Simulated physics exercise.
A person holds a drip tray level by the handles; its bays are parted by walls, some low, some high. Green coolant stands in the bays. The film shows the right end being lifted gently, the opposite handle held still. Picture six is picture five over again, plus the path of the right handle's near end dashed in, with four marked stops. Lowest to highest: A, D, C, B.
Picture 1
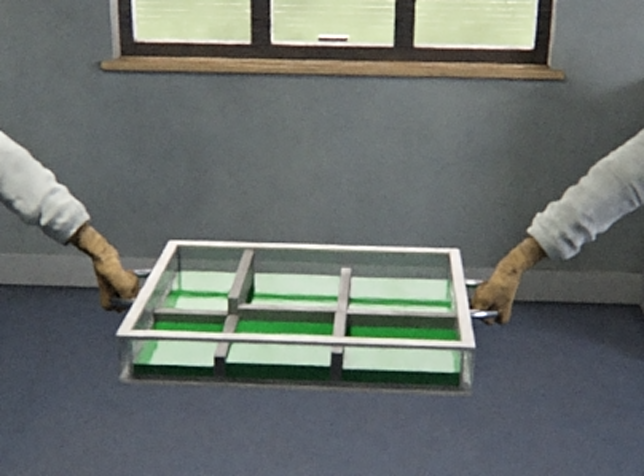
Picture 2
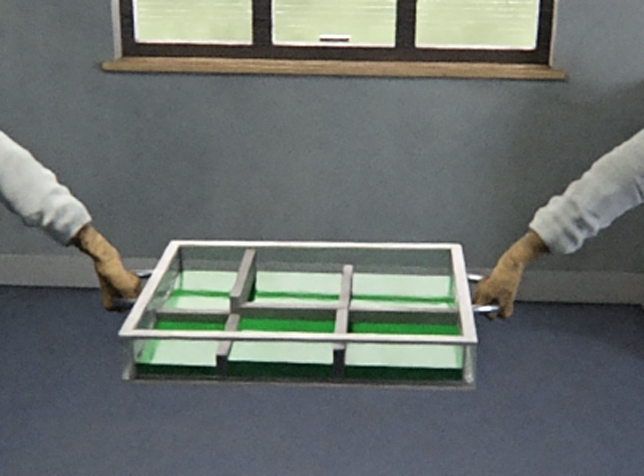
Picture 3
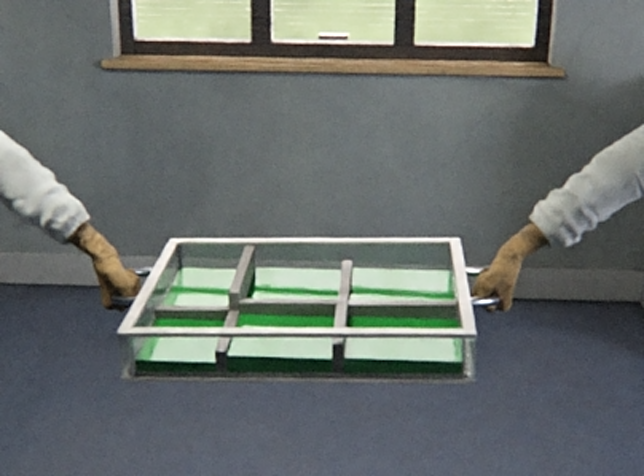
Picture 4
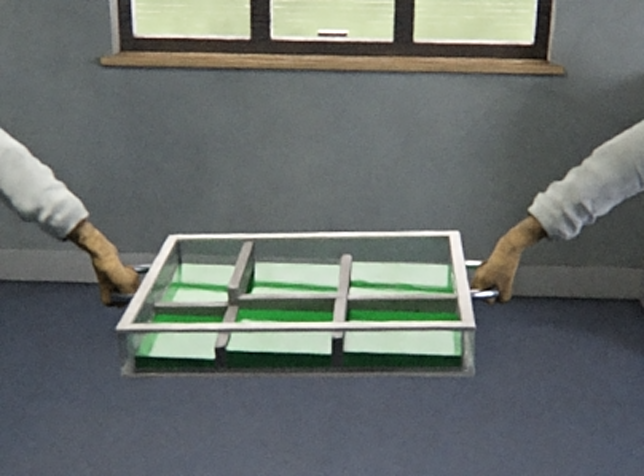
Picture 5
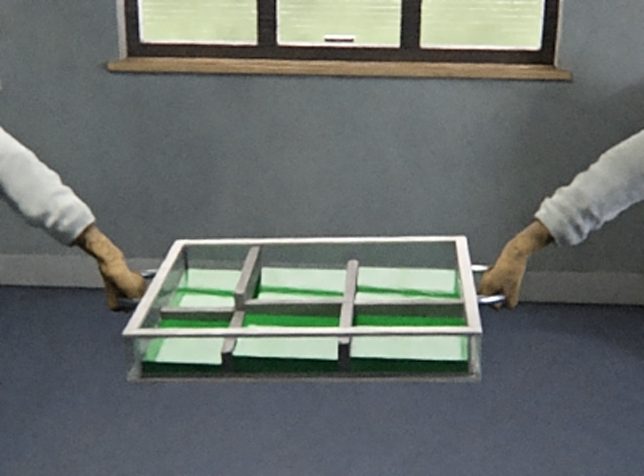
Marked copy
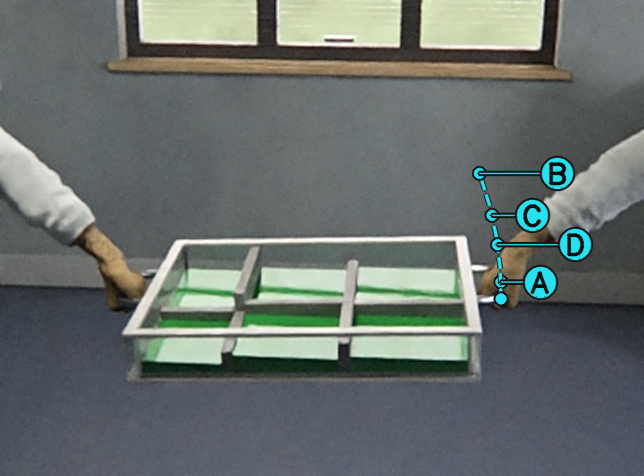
A clear, pale-rimmed tray is held by its end handles above a blue floor in a grey-walled room, seen from in front and slightly above. Bright green liquid lies in its six grey-walled bays, between two hands in white sleeves, with a dark-framed window behind. The hands tip the tray very slightly down to the left, the green shifts faintly, and the camera wavers a little.
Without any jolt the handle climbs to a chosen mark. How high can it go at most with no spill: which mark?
It is B.
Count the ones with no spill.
All of them.
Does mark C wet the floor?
No, not at all.
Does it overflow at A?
No.
On the marked copy, A at (500, 282); B at (479, 173); C at (492, 215); D at (497, 244).
With A, nothing spills; the back right bay holds the most.
With B, nothing spills; the back left bay holds the most.
With C, nothing spills; the back middle bay holds the most.
With D, nothing spills; the back right bay holds the most.
